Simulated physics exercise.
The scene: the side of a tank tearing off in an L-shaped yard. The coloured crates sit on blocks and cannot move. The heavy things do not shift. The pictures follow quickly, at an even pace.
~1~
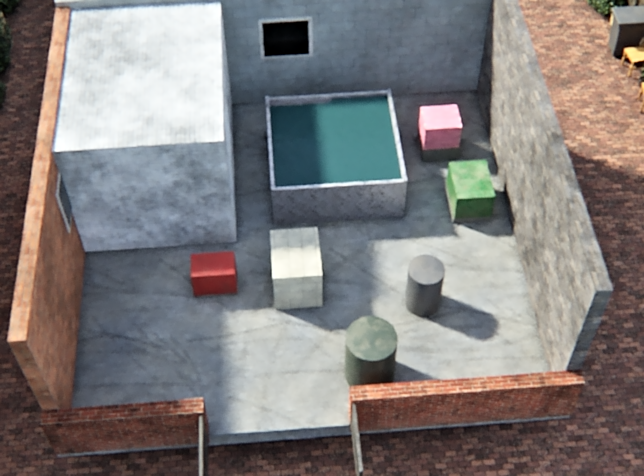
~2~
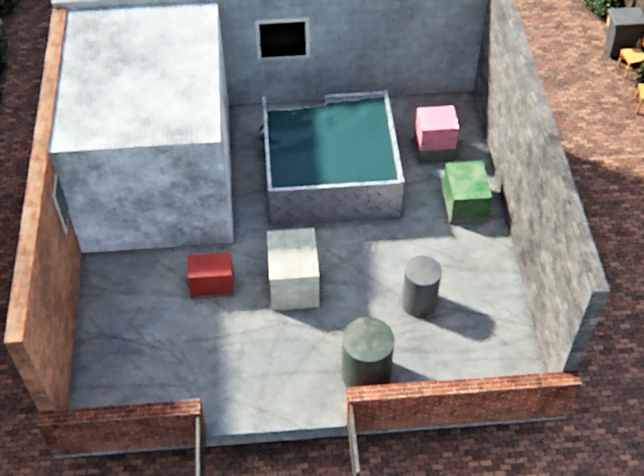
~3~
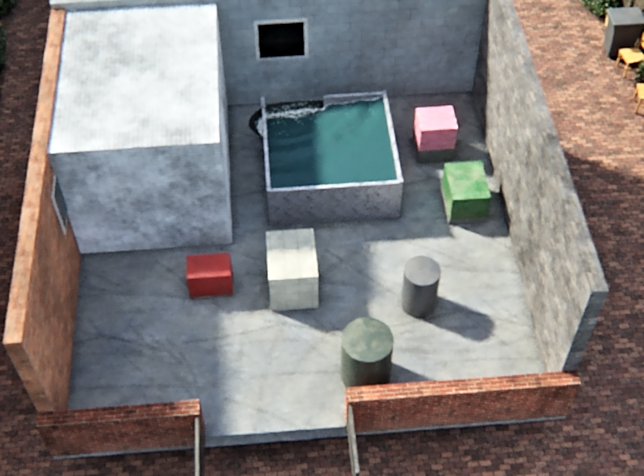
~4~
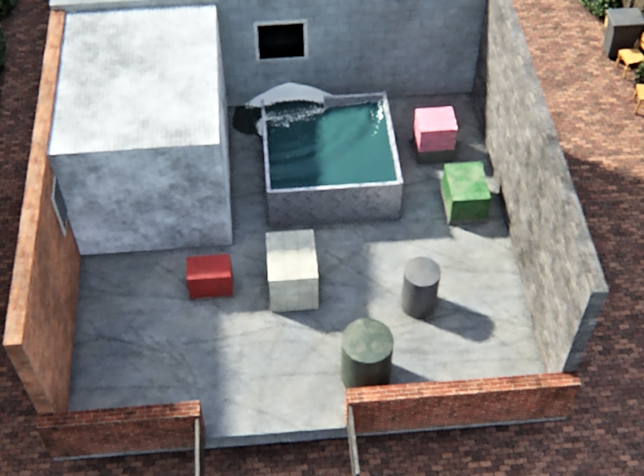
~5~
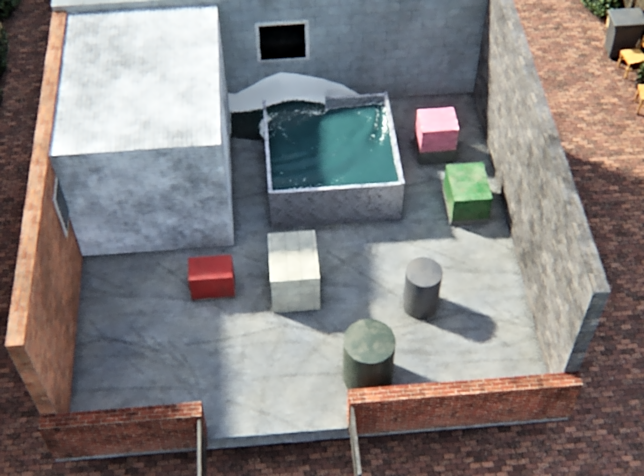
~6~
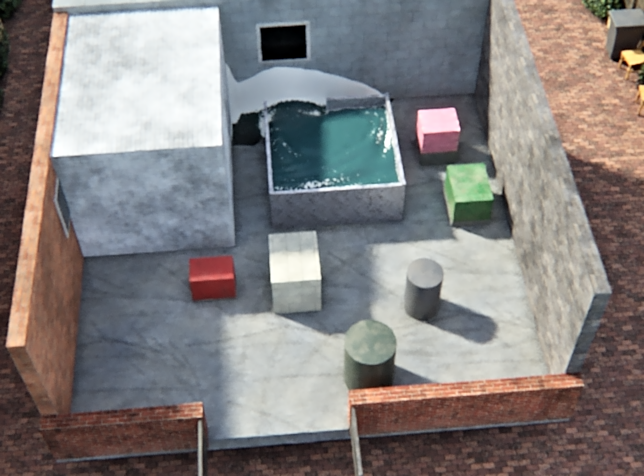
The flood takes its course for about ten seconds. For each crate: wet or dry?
In the end: The pink crate keeps dry; the red crate is soaked; the green crate is soaked.
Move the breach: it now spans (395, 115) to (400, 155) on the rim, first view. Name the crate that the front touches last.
The one in red.
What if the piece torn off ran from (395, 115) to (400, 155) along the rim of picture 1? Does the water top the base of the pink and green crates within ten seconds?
My reading: The pink one takes water; the green one gets wet.
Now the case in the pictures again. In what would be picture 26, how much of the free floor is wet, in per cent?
Close to 50 %.
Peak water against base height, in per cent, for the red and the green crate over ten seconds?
In turn 330 and 230 per cent.
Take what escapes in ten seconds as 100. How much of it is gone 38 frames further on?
Some 60 per cent.
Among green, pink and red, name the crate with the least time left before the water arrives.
First comes the pink one.
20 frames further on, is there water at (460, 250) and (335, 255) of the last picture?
In turn: No water, under water.
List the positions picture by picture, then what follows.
Still water in the water tank at (334, 141), in the first picture.
The front is at (262, 132), out from the gap on the water tank's far side, in the second picture.
The front is at a hidden place, out from the gap on the water tank's far side, in the third picture.
The front is at (241, 107), out from the gap on the water tank's far side, in the fourth picture.
Water pours out on the water tank's far side and has run to a hidden place, in the fifth picture.
The front is at a hidden place, out from the gap on the water tank's far side, in the sixth picture.
A moment on, water covers 15 % of the floor; the pink crate water round its plinth, the red crate not reached, the green crate not reached.
Next, water covers 25 % of the floor; the pink crate water round its plinth, the red crate water round its plinth, the green crate water round its plinth.
Then, water covers 50 % of the floor; the pink crate water round its plinth, the red crate water round its plinth, the green crate water round its plinth.
Later, water covers 80 % of the floor; the pink crate water round its plinth, the red crate water round its plinth, the green crate water round its plinth.
In the end, water covers 95 % of the floor; the pink crate stayed above the water, the red crate was topped, the green crate was topped.
